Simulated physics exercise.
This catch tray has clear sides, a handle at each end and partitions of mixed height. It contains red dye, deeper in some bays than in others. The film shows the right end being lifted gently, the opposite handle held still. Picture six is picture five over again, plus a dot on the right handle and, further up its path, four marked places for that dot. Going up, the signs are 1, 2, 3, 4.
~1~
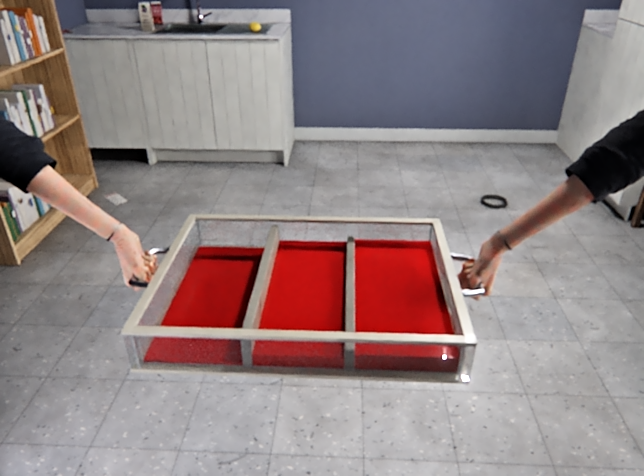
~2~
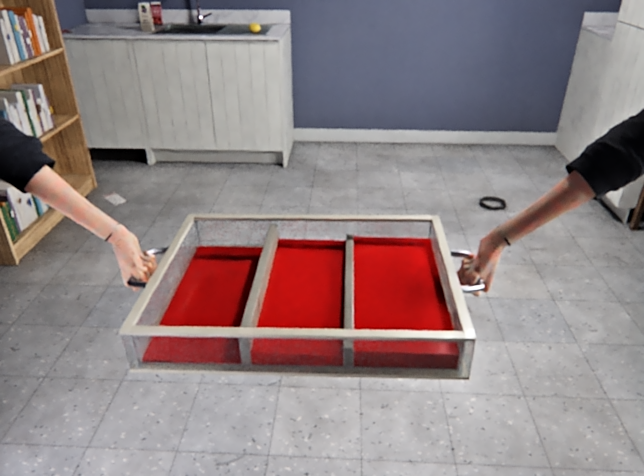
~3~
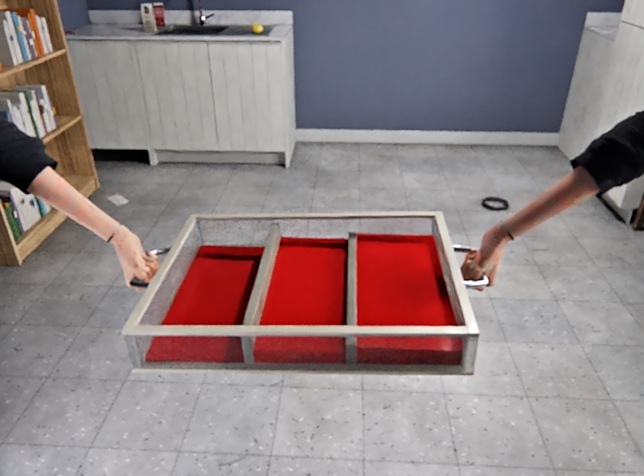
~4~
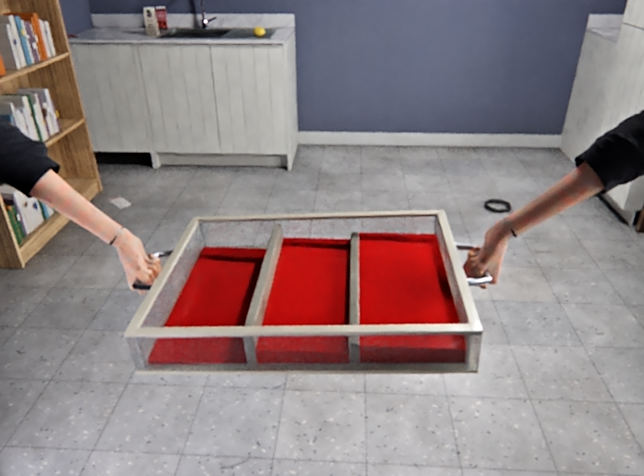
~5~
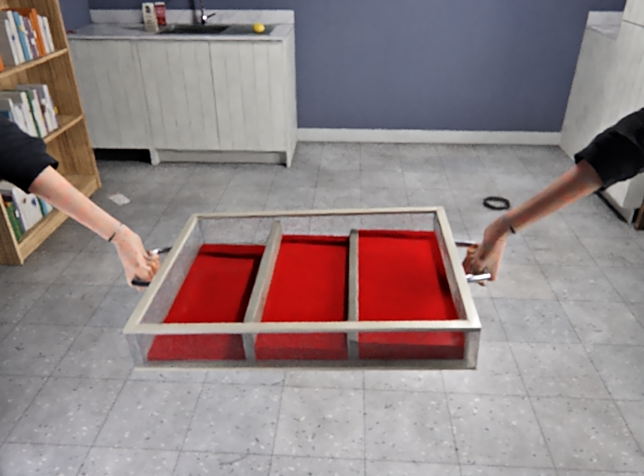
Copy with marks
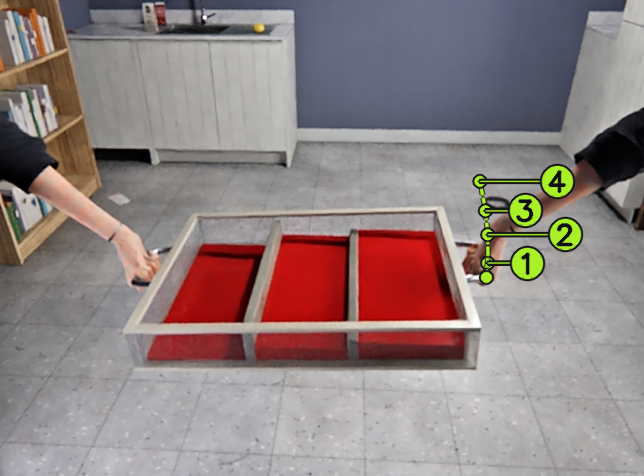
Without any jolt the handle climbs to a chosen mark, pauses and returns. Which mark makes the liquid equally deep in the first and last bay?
Best: 4.
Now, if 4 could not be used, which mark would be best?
It is 3.
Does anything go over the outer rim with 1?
No.
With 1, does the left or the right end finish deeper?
The right end bay.
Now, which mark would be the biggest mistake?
1 it is.
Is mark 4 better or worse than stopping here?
It is better.
On the marked copy, 1 at (487, 263); 2 at (487, 234); 3 at (485, 210); 4 at (479, 181).
Choosing 1, the right end bay stands much deeper than the other; nothing spills.
Choosing 2, the right end bay stands much deeper than the other; nothing spills.
Choosing 3, the right end bay stands much deeper than the other; nothing spills.
Choosing 4, the two end bays stand about equally deep; nothing spills.
